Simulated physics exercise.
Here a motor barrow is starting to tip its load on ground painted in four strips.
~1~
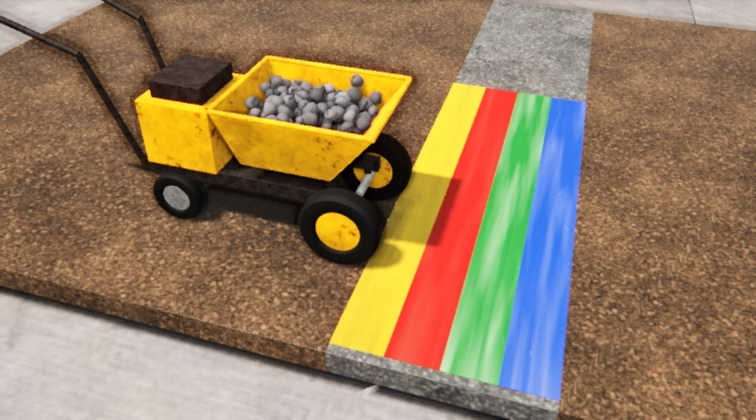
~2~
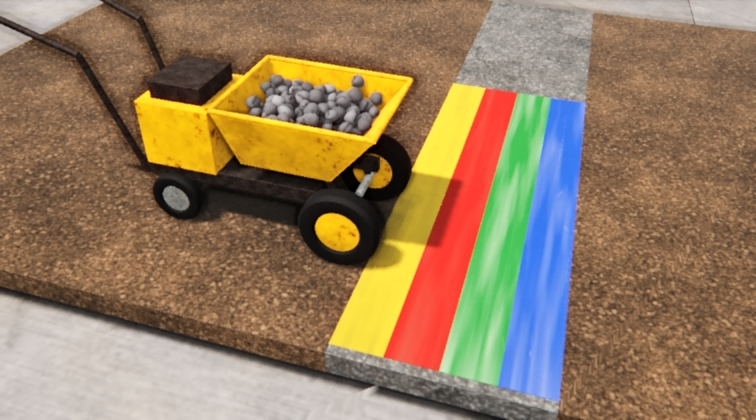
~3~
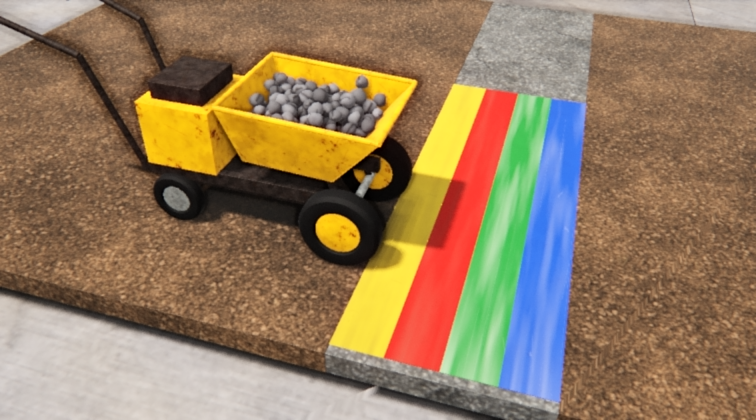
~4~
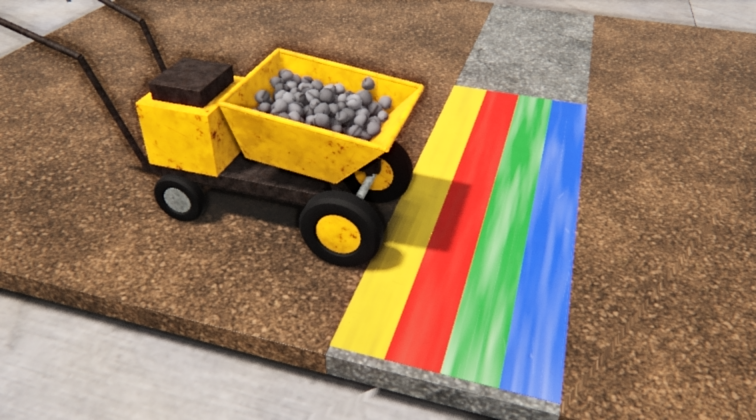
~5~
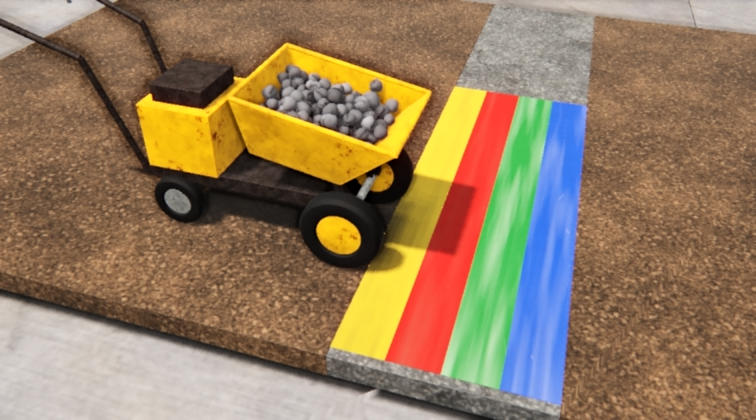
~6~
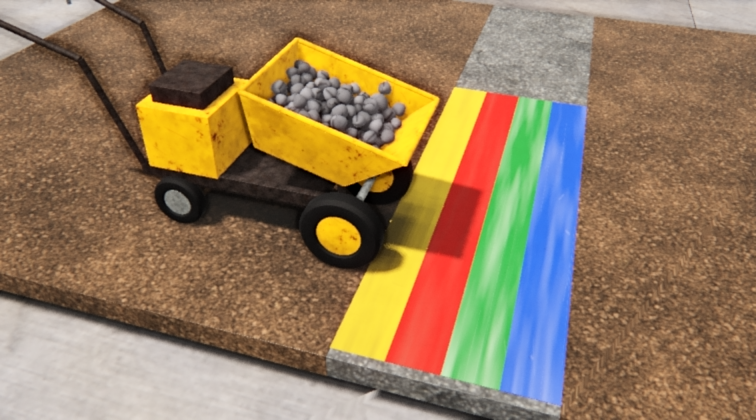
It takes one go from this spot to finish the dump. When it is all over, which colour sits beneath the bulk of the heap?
The bulk sits over the green colour.
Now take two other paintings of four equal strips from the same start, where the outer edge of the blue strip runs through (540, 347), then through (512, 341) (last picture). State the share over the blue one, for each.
Roughly 30 percent first, then roughly 30 percent.
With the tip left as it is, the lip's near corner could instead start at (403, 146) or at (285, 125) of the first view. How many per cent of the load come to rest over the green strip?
First try: Some 40 %; second try: 20 %.
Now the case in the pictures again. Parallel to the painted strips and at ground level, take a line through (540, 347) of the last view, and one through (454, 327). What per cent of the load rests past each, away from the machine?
I'd say about 20 and about 80 in a hundred.
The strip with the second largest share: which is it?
The blue one.
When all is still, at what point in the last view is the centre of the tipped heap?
Resting centre, last frame: Roughly (512, 258).
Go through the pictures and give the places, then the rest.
In the first picture, lip of the skip near (372, 140), level; top of the load near (302, 97), round cobbles; yellow strip near (377, 300); red strip near (428, 311); green strip near (481, 324); blue strip near (536, 337).
In the second picture, lip of the skip near (373, 142), level; top of the load near (303, 97).
In the third picture, lip of the skip near (378, 144), tipped barely; top of the load near (307, 97).
In the fourth picture, lip of the skip near (386, 149), tipped a little; top of the load near (300, 99).
In the fifth picture, lip of the skip near (395, 156), tipped a little; top of the load near (307, 97).
In the sixth picture, lip of the skip near (405, 164), tipped clearly; top of the load near (296, 100); yellow strip near (378, 304); red strip near (429, 316); green strip near (482, 328); blue strip near (538, 341).
Shortly afterwards, skip tipped well over; the whole lot in the skip.
Next, skip tipped steeply; the bulk in the skip; only a few over the red strip; a little over the green strip; only a few over the blue strip.
Some moments later, skip tipped right over; a little in the skip; only a few over the yellow strip; a little over the red strip; near half over the green strip; near a quarter over the blue strip; a little off the paint.
In the end, skip tipped right over; only a few over the yellow strip; a little over the red strip; near half over the green strip; near a third over the blue strip; a little off the paint.
